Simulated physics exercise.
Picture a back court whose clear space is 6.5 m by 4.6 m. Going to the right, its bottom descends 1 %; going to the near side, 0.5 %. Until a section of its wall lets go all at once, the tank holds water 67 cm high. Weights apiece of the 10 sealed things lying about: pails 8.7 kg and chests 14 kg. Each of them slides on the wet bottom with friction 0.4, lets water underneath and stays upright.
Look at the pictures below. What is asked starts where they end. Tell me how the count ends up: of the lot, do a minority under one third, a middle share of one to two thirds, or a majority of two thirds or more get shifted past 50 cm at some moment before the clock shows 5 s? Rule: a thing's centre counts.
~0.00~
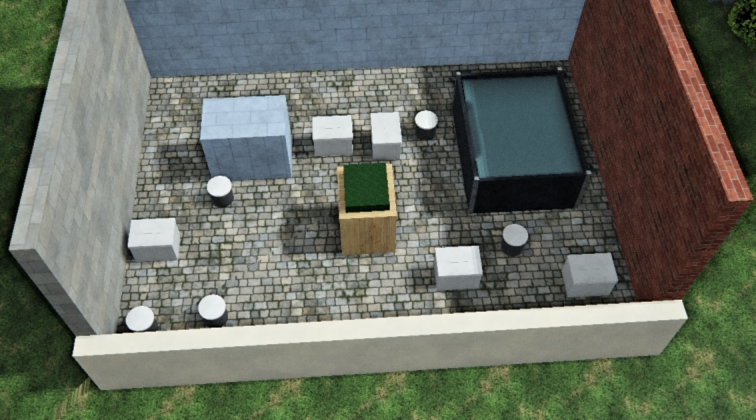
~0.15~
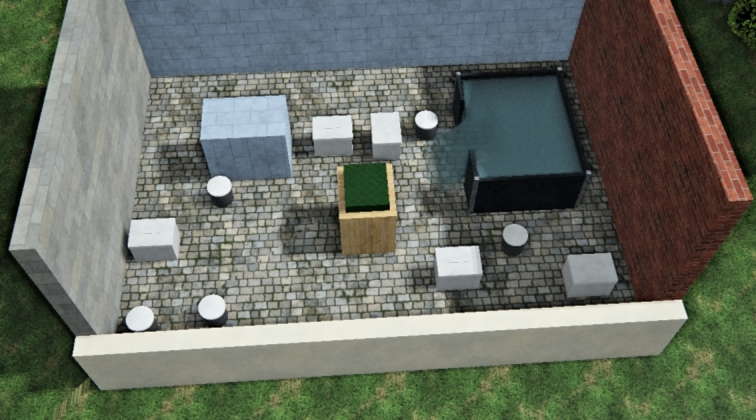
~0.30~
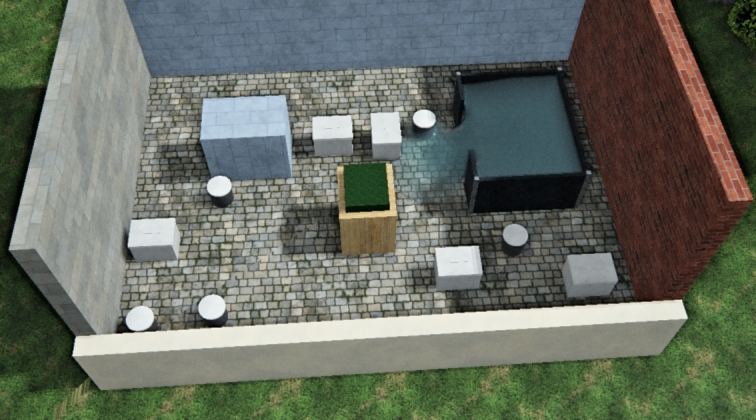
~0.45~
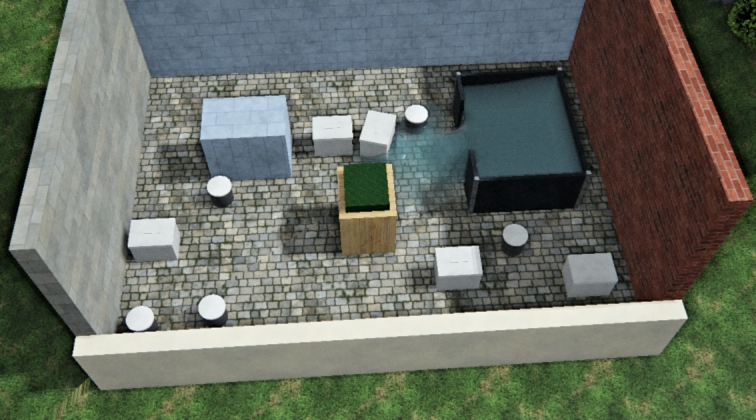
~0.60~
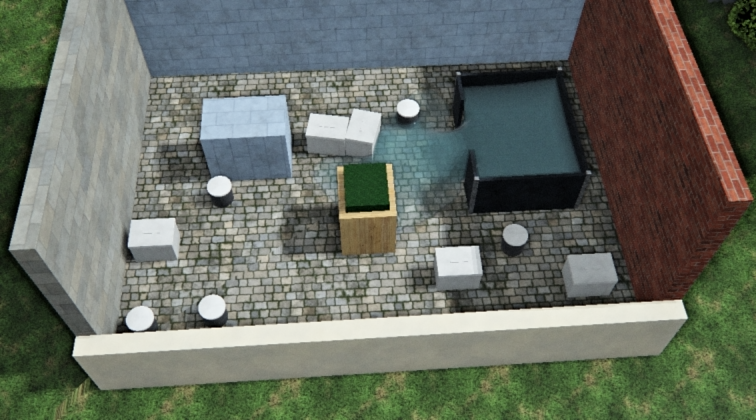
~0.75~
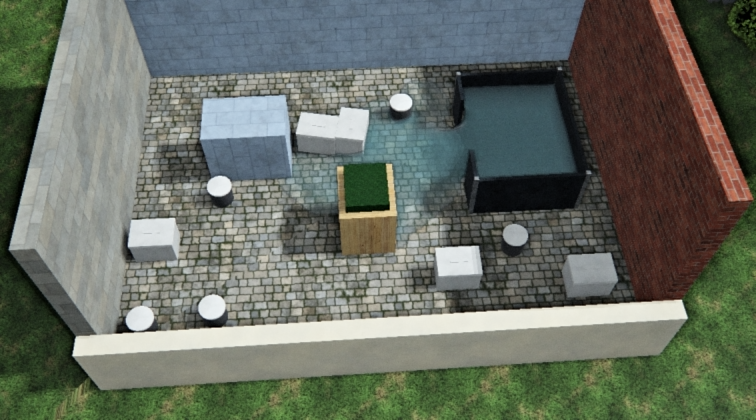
The fraction climbs to two thirds or higher.
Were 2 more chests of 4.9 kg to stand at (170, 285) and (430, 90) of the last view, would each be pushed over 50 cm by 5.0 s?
Result in order: Exceeded; not exceeded.
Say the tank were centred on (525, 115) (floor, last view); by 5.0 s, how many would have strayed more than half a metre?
Then 5.
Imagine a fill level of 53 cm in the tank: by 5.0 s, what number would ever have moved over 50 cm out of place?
The answer would then be 6.
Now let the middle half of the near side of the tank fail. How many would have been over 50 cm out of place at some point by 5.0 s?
6.
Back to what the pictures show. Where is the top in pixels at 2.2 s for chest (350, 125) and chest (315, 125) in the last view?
Around (308, 65) and (270, 75).
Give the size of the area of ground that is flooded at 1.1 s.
Roughly 9.5 m2.
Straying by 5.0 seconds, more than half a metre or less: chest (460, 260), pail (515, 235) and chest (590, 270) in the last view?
Result, in order: Undershooting / undershooting / undershooting.
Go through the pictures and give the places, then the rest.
In the first picture, a pail at (426, 119) rests on the ground; a chest at (386, 127) rests on the ground; 2.5 m2 under water; 0 of 10 have shifted.
In the second picture, a pail at (426, 119) rests on the ground; a chest at (386, 127) rests on the ground; 3.0 m2 under water; 0 of 10 have shifted.
In the third picture, a pail at (424, 118) rests on the ground, 4 cm from its start; a chest at (386, 127), on the bottom; 3.6 m2 under water; 0 of 10 have shifted.
In the fourth picture, a pail at (416, 113) rests on the ground, 18 cm from its start; a chest at (378, 127) rests on the ground, 11 cm from its start; water covers 4.4 m2; 2 of 10 have shifted.
In the fifth picture, a pail at (408, 108) rests on the ground, 34 cm from its start; a chest at (363, 126) rests on the ground, 32 cm from its start; water covers 5.4 m2; 3 of 10 have shifted.
In the sixth picture, a pail at (401, 102), on the bottom, 49 cm from its start; a chest at (352, 123) rests on the ground, 48 cm from its start; water covers 6.5 m2; 3 of 10 have shifted.
After 1.1 s 2 of 10 are over 50 cm from their spots; 1 afloat.
After 2.2 s 4 of 10 are over 50 cm from their spots; 1 afloat.
After 3.5 s 6 of 10 are over 50 cm from their spots; 3 afloat.
After 5.0 s 6 of 10 are over 50 cm from their spots, and 7 have been at some point; 3 afloat.
